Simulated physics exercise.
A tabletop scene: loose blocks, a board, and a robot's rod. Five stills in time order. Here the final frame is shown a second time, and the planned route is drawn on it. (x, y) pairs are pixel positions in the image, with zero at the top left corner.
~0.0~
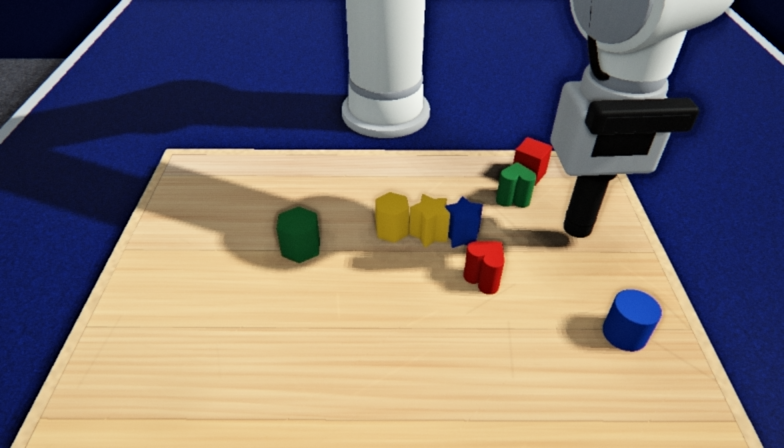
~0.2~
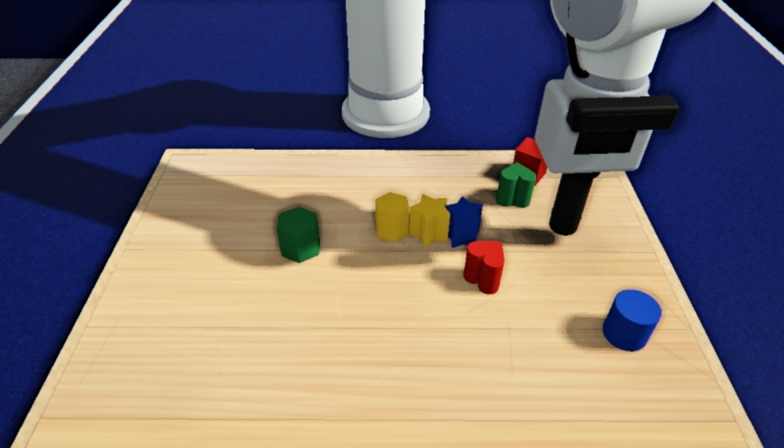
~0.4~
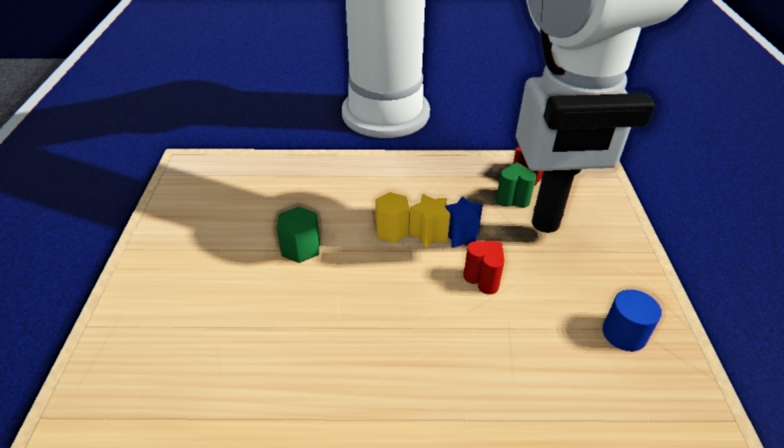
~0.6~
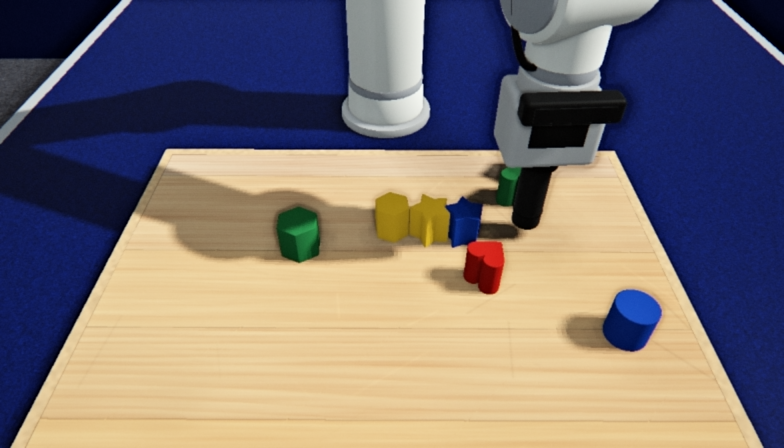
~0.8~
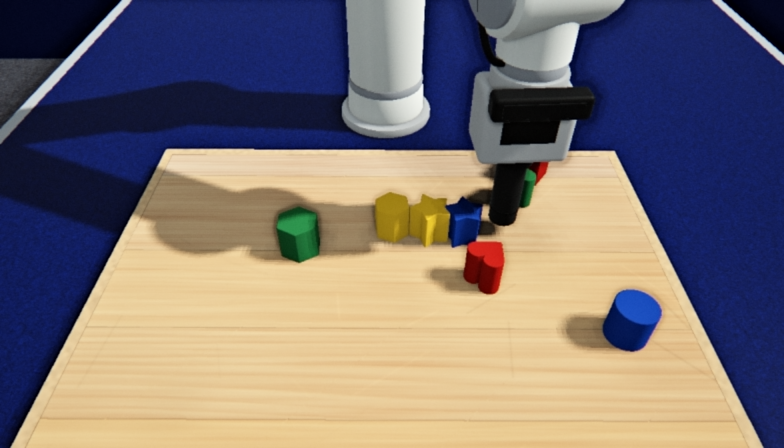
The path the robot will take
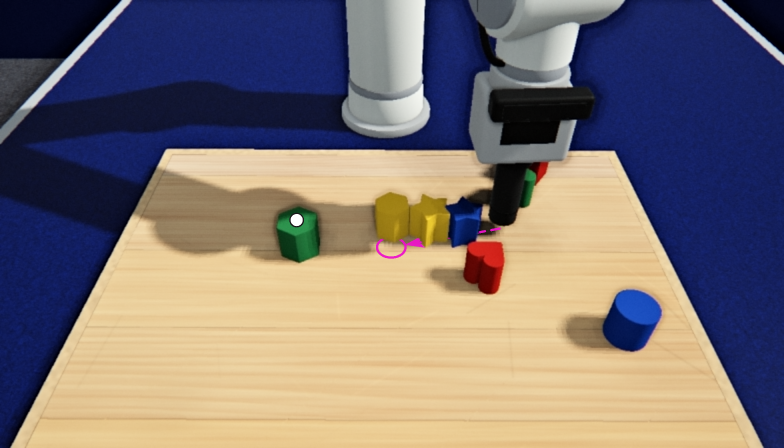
Robot arm with a black rod sliding steadily left across a wooden tabletop toward a blue star block, coloured blocks staying still.
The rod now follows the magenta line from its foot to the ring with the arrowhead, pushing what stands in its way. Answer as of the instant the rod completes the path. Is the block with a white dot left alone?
Yes, it checks out.
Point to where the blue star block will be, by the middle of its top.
It will likely be found at (383, 239).
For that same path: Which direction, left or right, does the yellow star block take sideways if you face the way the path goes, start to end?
It is pushed towards the left-hand side.
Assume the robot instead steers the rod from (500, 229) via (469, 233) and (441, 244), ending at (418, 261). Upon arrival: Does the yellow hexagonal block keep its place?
No, that is not what happens.
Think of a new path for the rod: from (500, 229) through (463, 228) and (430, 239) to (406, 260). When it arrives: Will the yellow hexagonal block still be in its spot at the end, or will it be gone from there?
It gets displaced.
Path on the board, in a line from (500, 229) to (391, 247); the dot is on the green hexagonal block.
On the path given first. One third of the way, rod (465, 224); yellow hexagonal block (373, 203), turned 50° clockwise; yellow star block (402, 212); blue star block (435, 214).
Two thirds of the way, rod (428, 231); yellow hexagonal block (363, 203), turned 70° clockwise; yellow star block (372, 224), turned 35° clockwise; blue star block (407, 225), turned 50° anticlockwise.
At the end, rod (391, 237); green hexagonal block in place; yellow hexagonal block (363, 203), turned 70° clockwise; yellow star block (349, 234), turned 100° clockwise; blue star block (383, 239), turned 90° anticlockwise.
